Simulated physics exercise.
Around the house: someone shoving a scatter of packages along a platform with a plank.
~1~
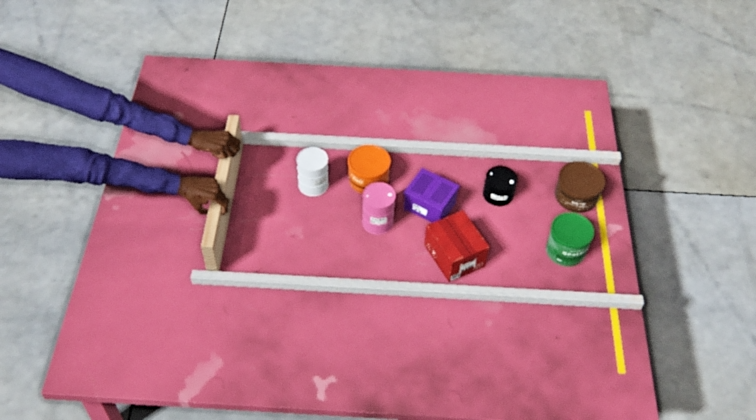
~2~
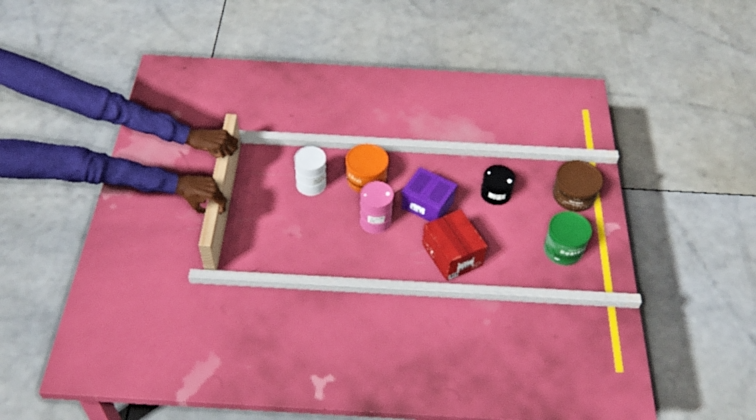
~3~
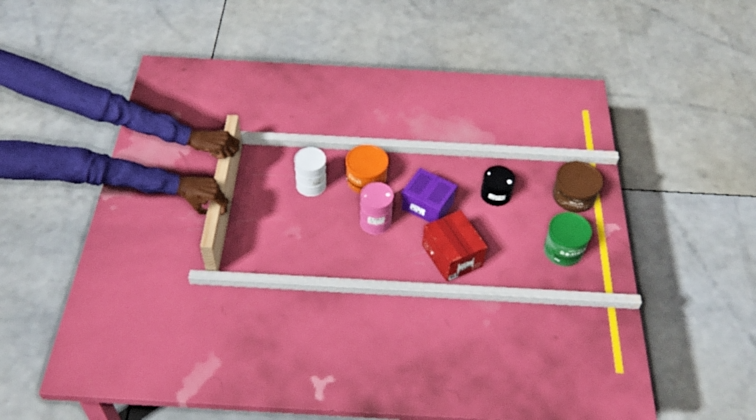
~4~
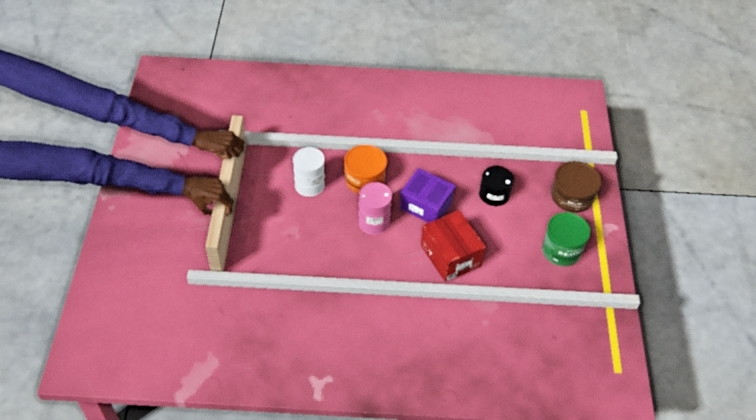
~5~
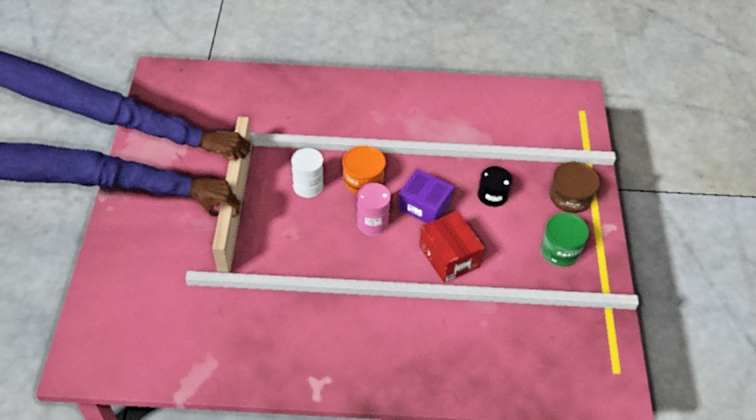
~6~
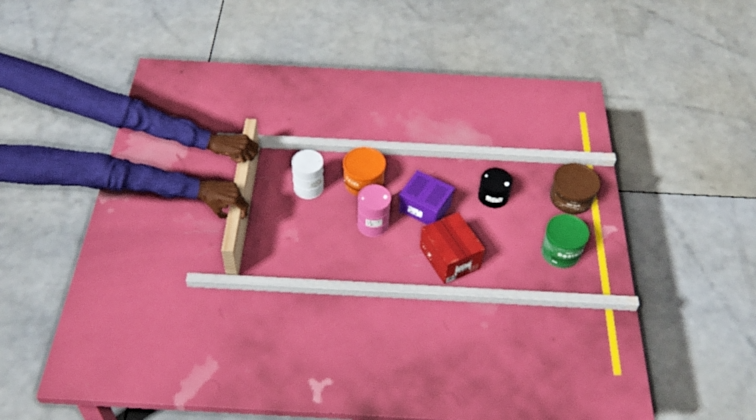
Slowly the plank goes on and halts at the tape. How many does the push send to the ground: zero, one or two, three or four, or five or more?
Outcome: The number that fall off is three or four.
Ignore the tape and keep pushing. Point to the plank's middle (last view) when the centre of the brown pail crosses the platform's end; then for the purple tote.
About (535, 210), and (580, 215) for the other.
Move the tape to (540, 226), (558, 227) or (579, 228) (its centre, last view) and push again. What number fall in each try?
The counts: 1, 1 and 3.
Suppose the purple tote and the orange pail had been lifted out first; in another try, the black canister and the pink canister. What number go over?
Fallen: 3, and 2 in the other try.
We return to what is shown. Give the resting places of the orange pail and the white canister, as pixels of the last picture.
About (614, 172), and the other about (614, 196).
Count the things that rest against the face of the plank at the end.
In contact: 4.
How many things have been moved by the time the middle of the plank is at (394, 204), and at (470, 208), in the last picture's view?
4 and 6.
A little later, none off yet; brown pail at rest near (574, 189); green pail at rest near (564, 242); black canister at rest near (495, 188).
Next, none off yet; brown pail at rest near (574, 189); green pail at rest near (564, 242); black canister shifted a little near (504, 186).
Later still, none off yet; brown pail shifted about its own width near (618, 192); green pail shifted about its own width near (598, 250); black canister shifted well along near (579, 188).
When it is over, the number that fall off is three or four; down, purple tote, black canister, green pail and brown pail.
